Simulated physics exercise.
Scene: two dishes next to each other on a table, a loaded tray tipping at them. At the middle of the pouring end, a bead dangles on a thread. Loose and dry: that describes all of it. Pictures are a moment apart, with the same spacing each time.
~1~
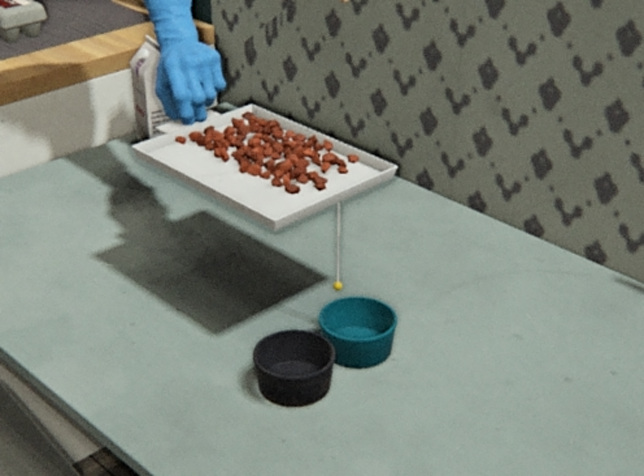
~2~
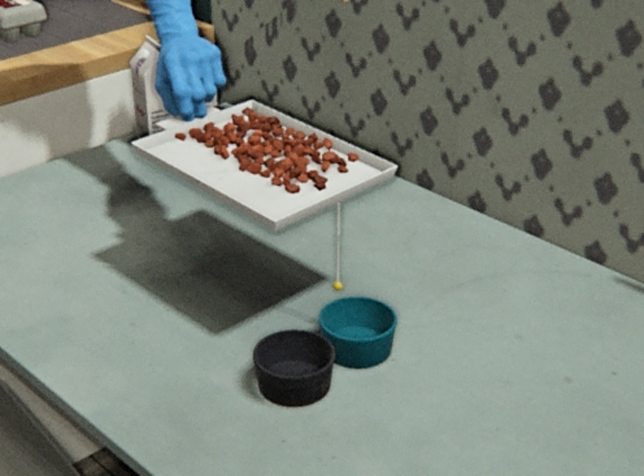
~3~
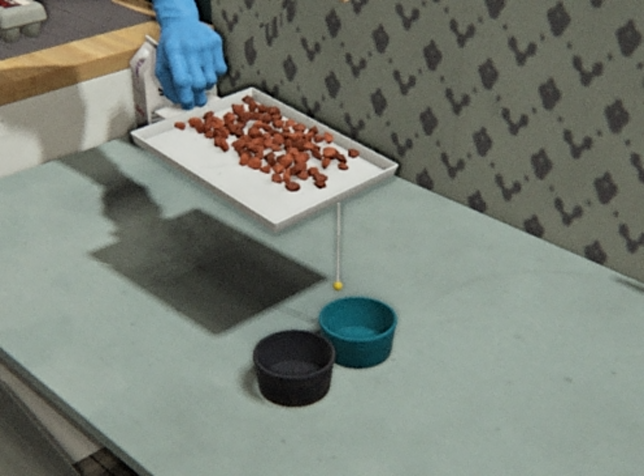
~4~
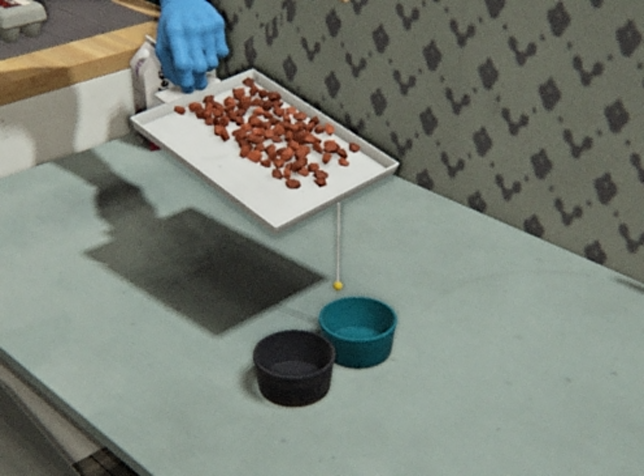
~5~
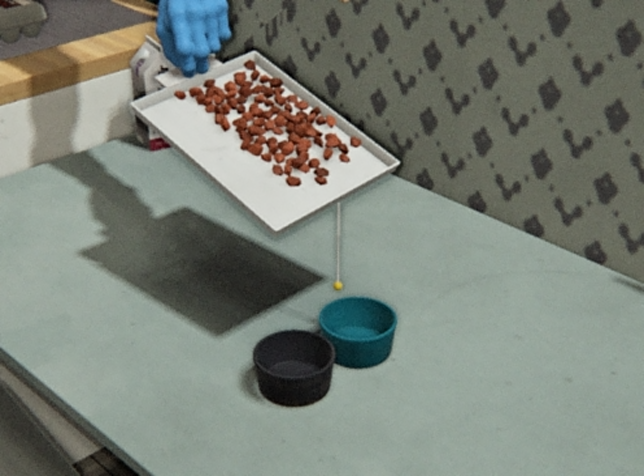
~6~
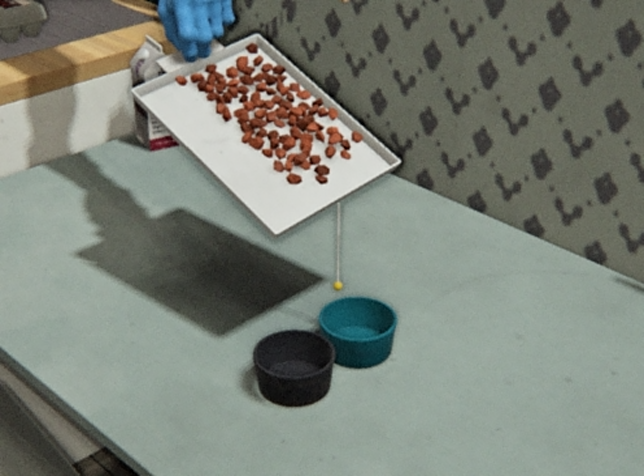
On a pale green tabletop beside a patterned wall, a blue-gloved hand gradually raises the far end of a white tray of reddish-brown chunks, tilting it toward its near left corner, while a dark dish and a teal dish stay still.
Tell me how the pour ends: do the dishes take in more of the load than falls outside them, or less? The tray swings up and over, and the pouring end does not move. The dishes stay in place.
Well, most of the load lands in the dishes, as it turns out.
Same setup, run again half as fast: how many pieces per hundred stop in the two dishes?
About 70 per cent.
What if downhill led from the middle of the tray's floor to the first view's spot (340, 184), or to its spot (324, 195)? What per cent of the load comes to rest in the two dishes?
I'd expect around 10 in a hundred first and around 40 in a hundred second.
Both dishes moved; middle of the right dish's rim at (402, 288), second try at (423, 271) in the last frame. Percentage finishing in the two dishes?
Near 30 % and 10 %.
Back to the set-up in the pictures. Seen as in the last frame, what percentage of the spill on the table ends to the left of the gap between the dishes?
Around 40 percent of the pieces.
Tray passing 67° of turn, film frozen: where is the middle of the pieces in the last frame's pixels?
In the last view the centre sits at roughly (309, 206).
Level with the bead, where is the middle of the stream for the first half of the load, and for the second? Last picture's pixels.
About (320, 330) to begin with, then about (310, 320).
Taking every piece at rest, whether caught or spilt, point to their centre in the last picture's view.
Roughly at pixel (311, 369).
Soon, tray tipped steeply; most on the tray; about a quarter in the air.
A while on, tray tipped past a quarter turn; a small part on the tray; about a third in the left dish; about a quarter in the right dish; about a quarter outside both; a small part in the air.
Towards the end, tray tipped past a quarter turn; about a third in the left dish; about a quarter in the right dish; about a third outside both.
Finally, tray tipped past a quarter turn; about a third in the left dish; about a quarter in the right dish; about a third outside both.
